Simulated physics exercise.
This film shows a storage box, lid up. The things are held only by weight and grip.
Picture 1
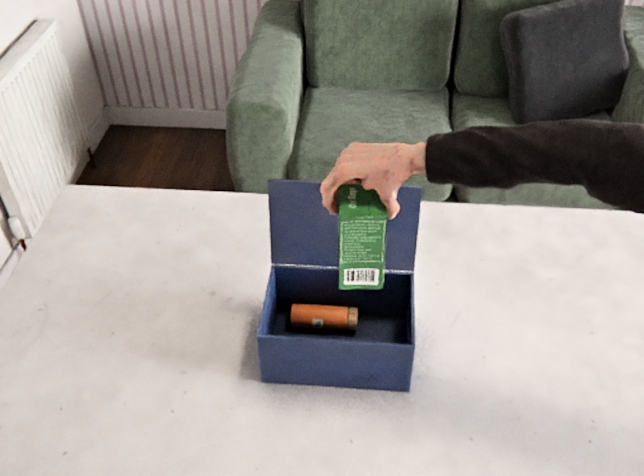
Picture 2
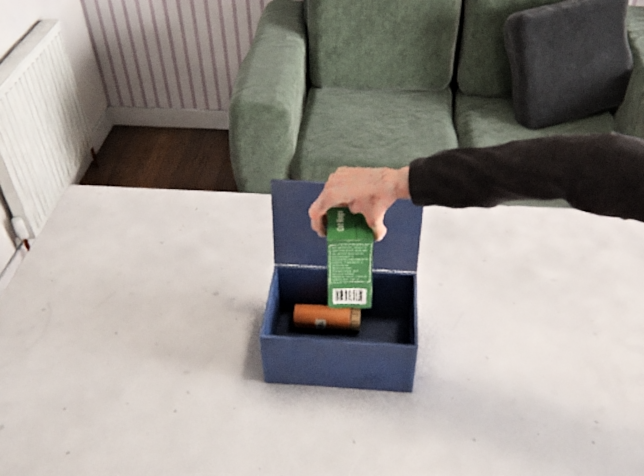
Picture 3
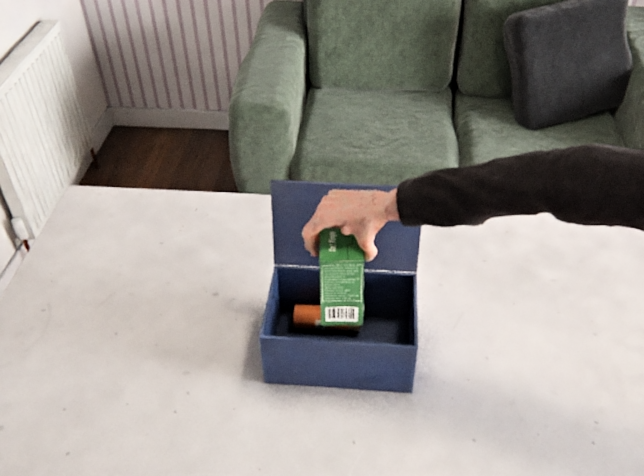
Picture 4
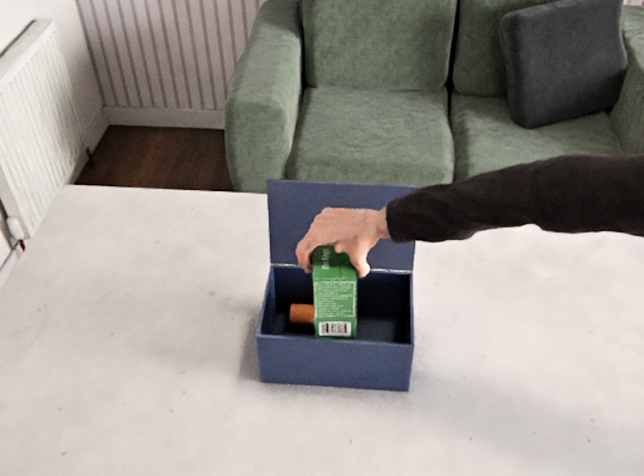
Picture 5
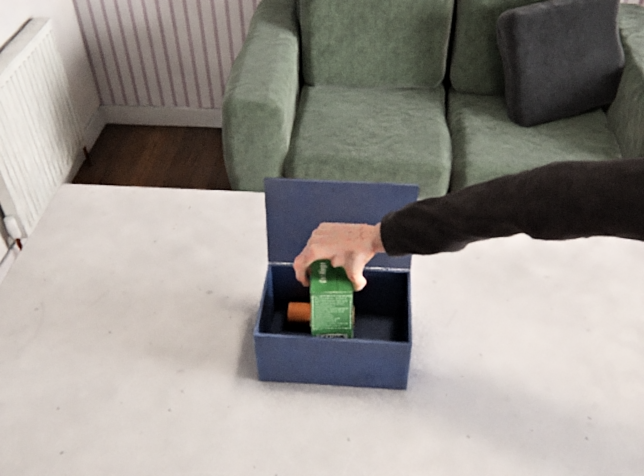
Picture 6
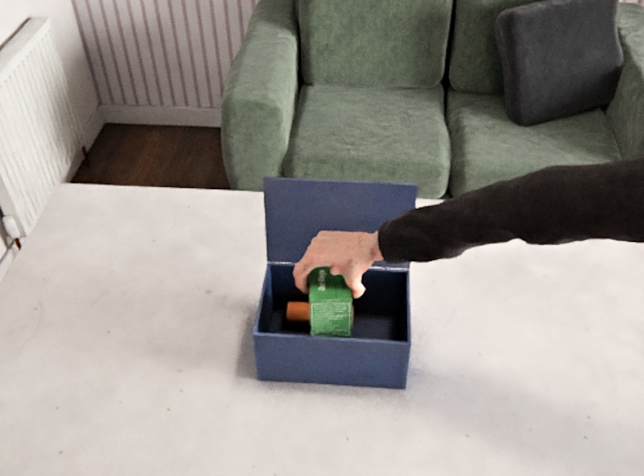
A hand in a dark sleeve reaches in from the right over a pale tabletop, seen from above and in front, with a green sofa, grey cushion and white radiator behind. It holds a green carton above an open blue box where an orange cylinder lies. The hand lowers the carton, shifting slightly left, into the box before the cylinder and keeps gripping it, while the view wavers slightly.
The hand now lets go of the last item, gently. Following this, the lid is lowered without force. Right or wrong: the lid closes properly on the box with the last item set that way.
Wrong.
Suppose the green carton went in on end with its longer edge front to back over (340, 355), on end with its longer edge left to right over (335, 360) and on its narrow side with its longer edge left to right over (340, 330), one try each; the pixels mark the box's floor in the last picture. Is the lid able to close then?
Trial 1: Lid propped open. Trial 2: Lid propped open. Trial 3: Lid fully lowered.
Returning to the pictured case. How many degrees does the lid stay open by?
Close to 25 degrees.
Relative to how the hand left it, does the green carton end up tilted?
The green carton stays as it was set.
Then, 0.90 s after the last picture, lid starting down; green carton slid a little near (330, 327).
Then, 1.40 s after the last picture, lid 73° above the rim; green carton slid a little near (330, 327).
Then, 1.60 s after the last picture, lid 56° above the rim; green carton slid a little near (330, 327).
Then, 1.80 s after the last picture, lid 32° above the rim; green carton slid a little near (330, 327).
At rest, lid 27° above the rim; moved from the start, green carton; orange shaker in place. Seen from the same camera at the end, green carton near (330, 327).
